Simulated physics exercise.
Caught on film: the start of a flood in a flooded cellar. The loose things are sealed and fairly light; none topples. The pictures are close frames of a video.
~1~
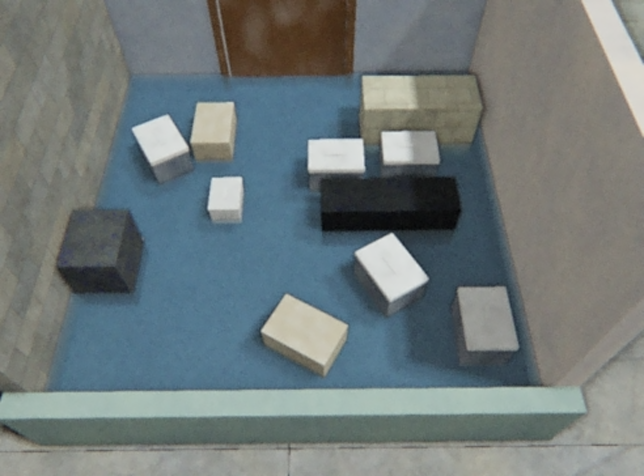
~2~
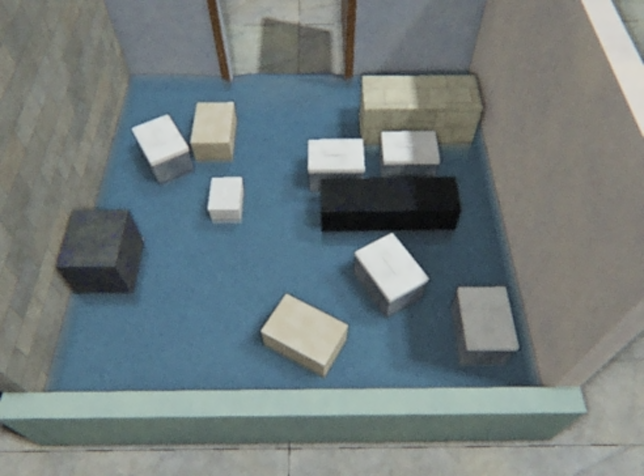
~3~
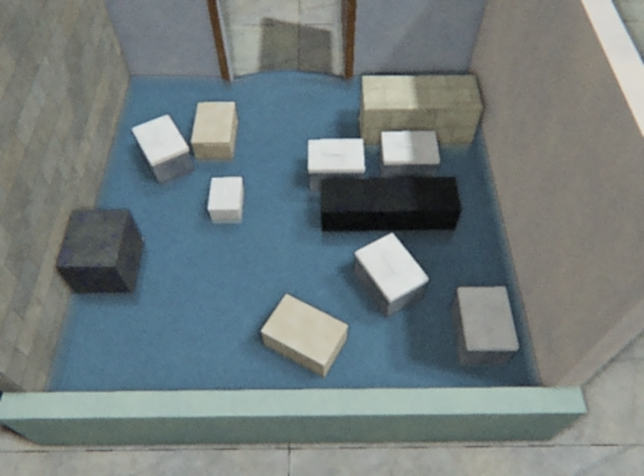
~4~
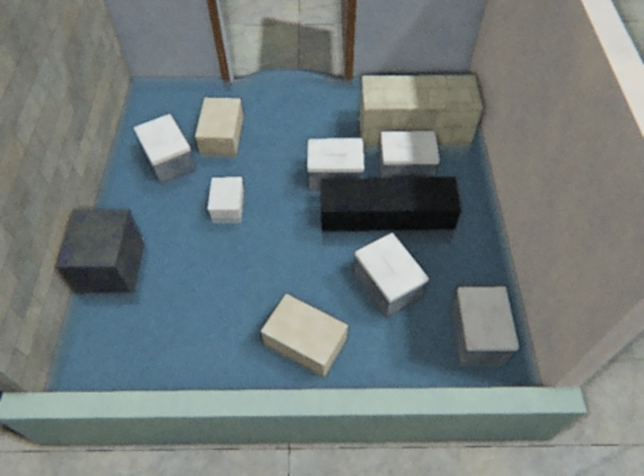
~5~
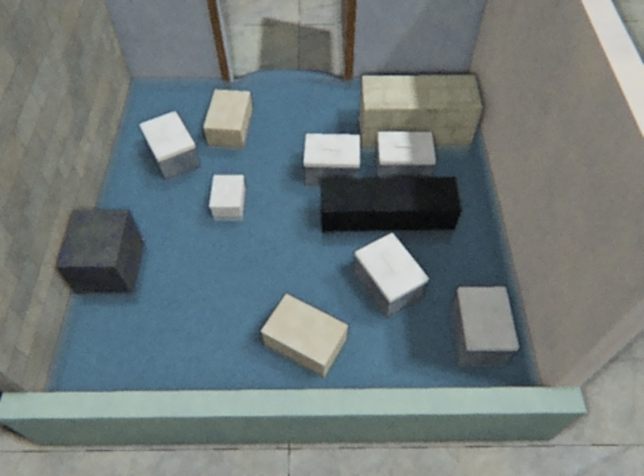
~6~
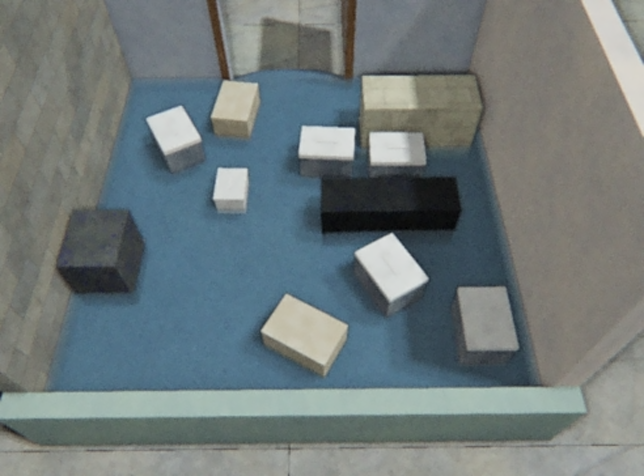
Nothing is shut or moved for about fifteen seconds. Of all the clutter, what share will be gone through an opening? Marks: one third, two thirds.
That comes to one to two thirds.
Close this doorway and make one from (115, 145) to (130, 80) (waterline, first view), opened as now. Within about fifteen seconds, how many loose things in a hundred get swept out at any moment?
About 50 per cent.
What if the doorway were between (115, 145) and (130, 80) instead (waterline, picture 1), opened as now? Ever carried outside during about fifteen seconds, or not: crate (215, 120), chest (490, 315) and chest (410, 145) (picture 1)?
In turn: Out, inside, no.
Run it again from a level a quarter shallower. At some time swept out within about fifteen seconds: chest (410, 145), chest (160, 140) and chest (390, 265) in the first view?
In turn: Carried outside, through, inside.
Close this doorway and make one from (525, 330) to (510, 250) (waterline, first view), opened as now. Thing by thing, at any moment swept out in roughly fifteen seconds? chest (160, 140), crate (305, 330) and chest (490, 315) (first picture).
As listed: Still in, washed out, through.
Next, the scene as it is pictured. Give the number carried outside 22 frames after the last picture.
That makes 5.
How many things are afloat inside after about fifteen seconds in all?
The number is 3.
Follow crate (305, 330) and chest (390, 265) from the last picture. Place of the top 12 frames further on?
Around (267, 291) and (349, 245).
A moment on, 0 of 8 are out; 8 afloat.
Next, 4 of 8 are out; 4 afloat.
Later, 5 of 8 are out; 3 afloat.
In the end, 5 of 8 are out; 3 afloat.
